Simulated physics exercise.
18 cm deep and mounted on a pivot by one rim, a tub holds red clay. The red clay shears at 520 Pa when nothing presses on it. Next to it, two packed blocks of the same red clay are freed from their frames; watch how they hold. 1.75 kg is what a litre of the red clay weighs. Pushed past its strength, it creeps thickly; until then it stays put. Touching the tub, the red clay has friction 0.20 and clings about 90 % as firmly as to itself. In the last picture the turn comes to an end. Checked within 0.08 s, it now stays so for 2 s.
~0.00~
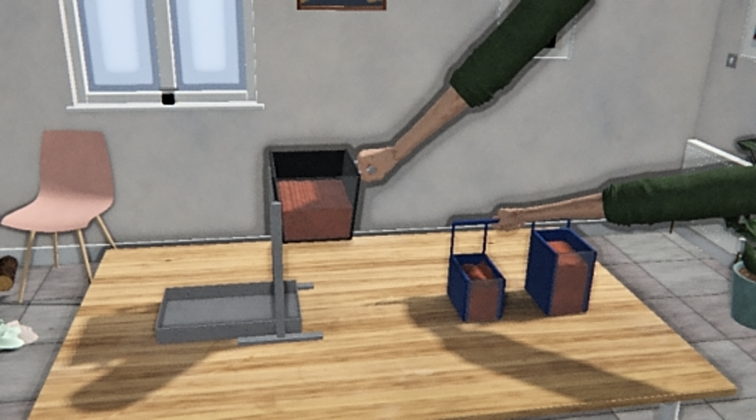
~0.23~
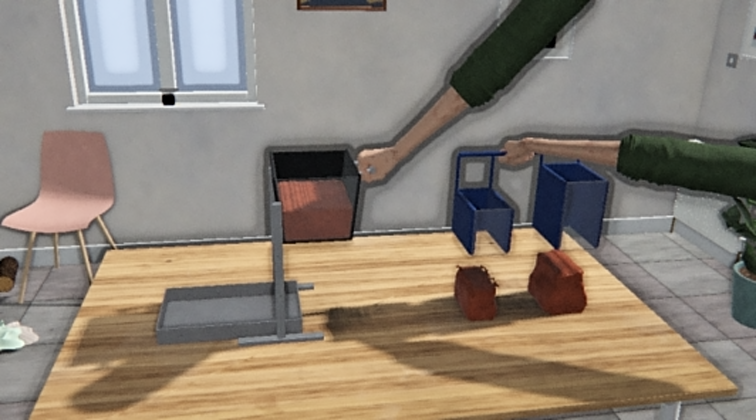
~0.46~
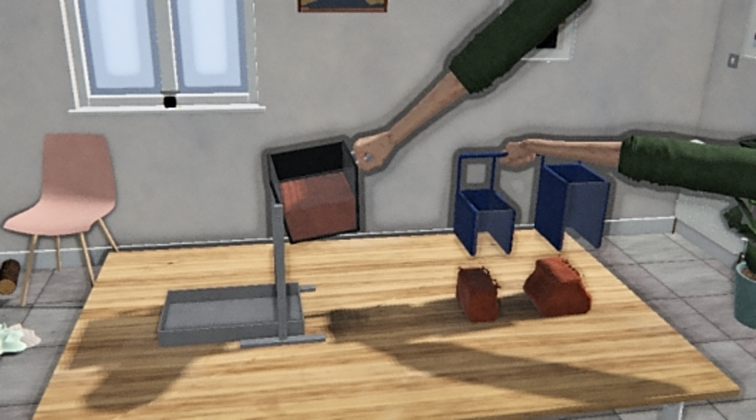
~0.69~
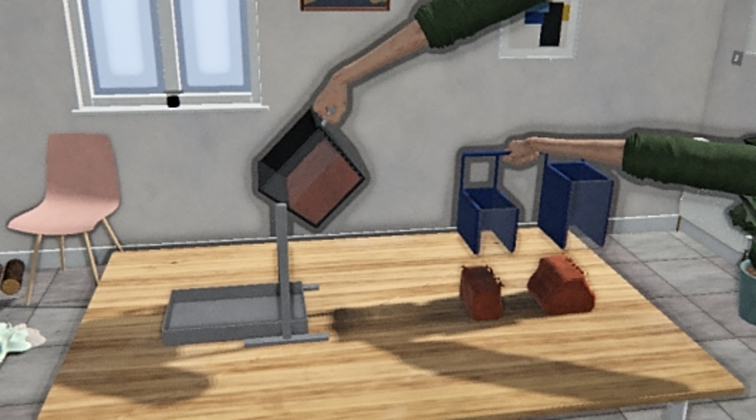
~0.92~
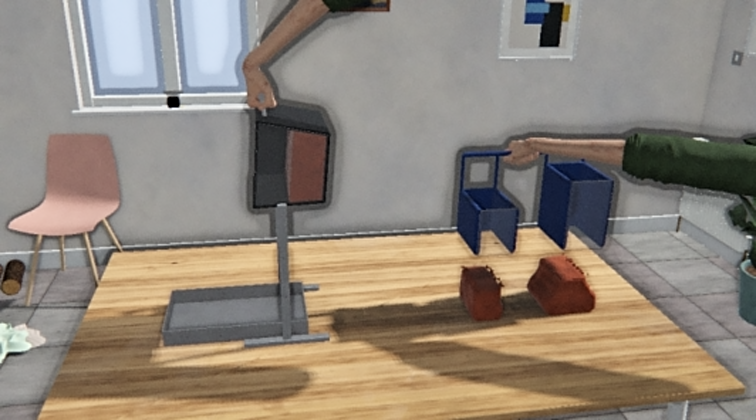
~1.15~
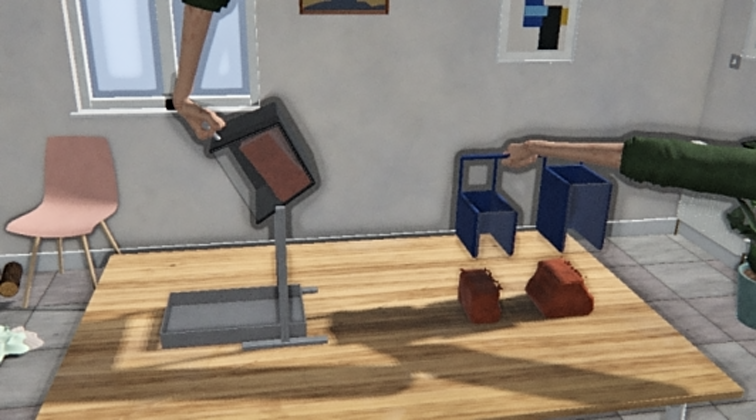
We see a hand lift two blue holders off two red clay blocks on a wooden table, the larger block sagging slightly, before another hand turns a dark tub of red clay counterclockwise past its side above a grey tray.
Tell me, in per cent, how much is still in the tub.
Something like 7 out of 100.
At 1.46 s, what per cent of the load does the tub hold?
Around 22 per cent.
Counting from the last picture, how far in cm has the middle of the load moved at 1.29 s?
Some 10 cm.
After 1.29 s, the tub is at 118 degrees and holds 74 %.
After 1.46 s, the tub is at 118 degrees and holds 21 %.
After 1.63 s, the tub is at 118 degrees and holds 7 %.
After 1.80 s, the tub is at 118 degrees and holds 7 %.
After 3.15 s, the tub is at 118 degrees and holds 7 %.
